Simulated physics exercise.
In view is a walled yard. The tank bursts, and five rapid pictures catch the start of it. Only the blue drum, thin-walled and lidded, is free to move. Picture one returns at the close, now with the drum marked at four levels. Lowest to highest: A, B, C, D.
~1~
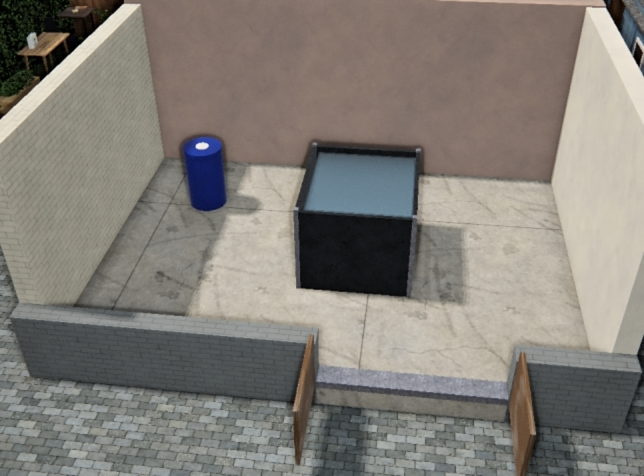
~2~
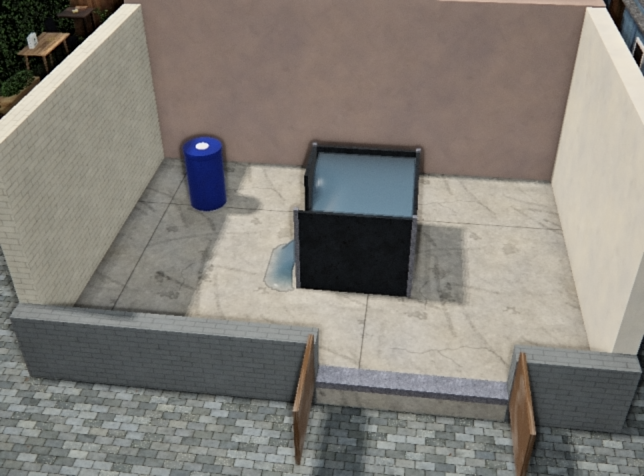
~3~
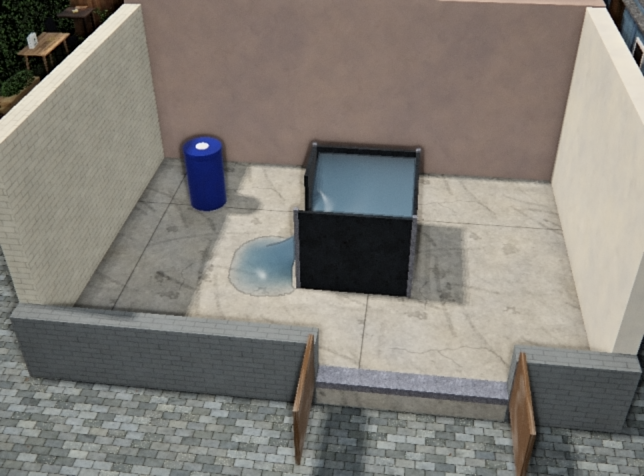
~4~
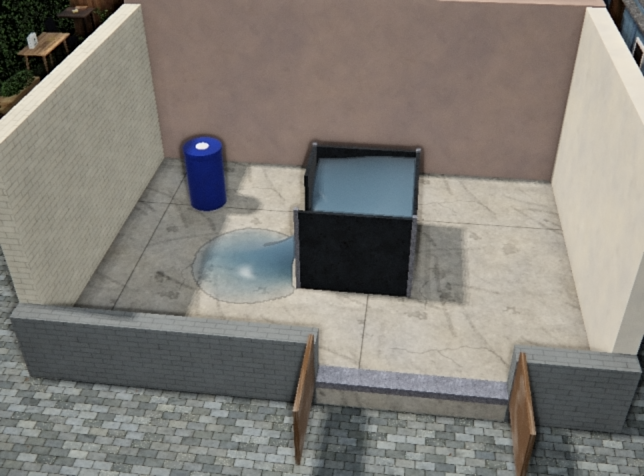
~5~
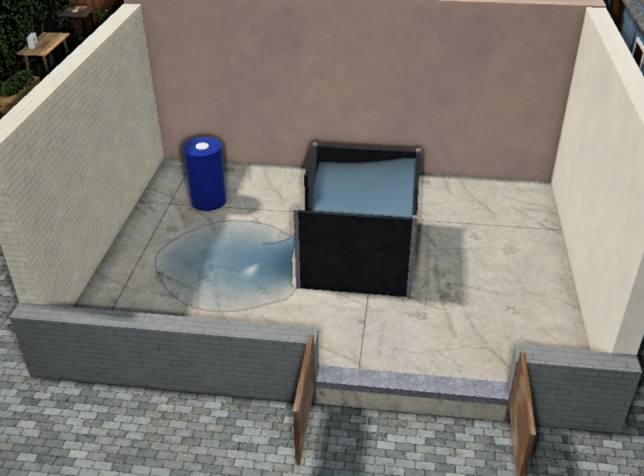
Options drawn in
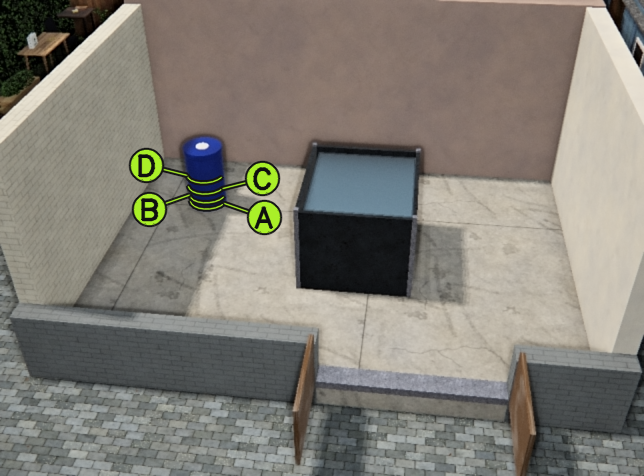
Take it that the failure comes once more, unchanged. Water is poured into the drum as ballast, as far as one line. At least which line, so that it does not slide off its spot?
C will do.
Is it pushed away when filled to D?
No, that is safe.
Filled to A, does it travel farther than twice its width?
Yes, clearly.
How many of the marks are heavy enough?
Two of them.
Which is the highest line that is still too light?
It is B.
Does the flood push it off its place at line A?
Yes, it does.
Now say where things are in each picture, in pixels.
The first picture shows lid of the blue drum at (202, 147); tank full, its middle at (361, 185); open gate at (415, 340).
In the second picture, 2 % of the ground wet, in view closest to the drum at (279, 251).
In the third picture, 4 % of the ground wet, in view closest to the drum at (263, 239).
In the fourth picture, 7 % of the ground wet, in view closest to the drum at (242, 231).
The fifth picture shows lid of the blue drum at (202, 147); 11 % of the ground wet, in view closest to the drum at (210, 226).
On the marked copy, A at (204, 209); B at (203, 202); C at (202, 194); D at (200, 182); from the bottom up A, B, C, D.
With A, it is pushed about 8 times its own width away.
With B, it is pushed about its own width away.
With C, it does not move.
With D, it does not move.
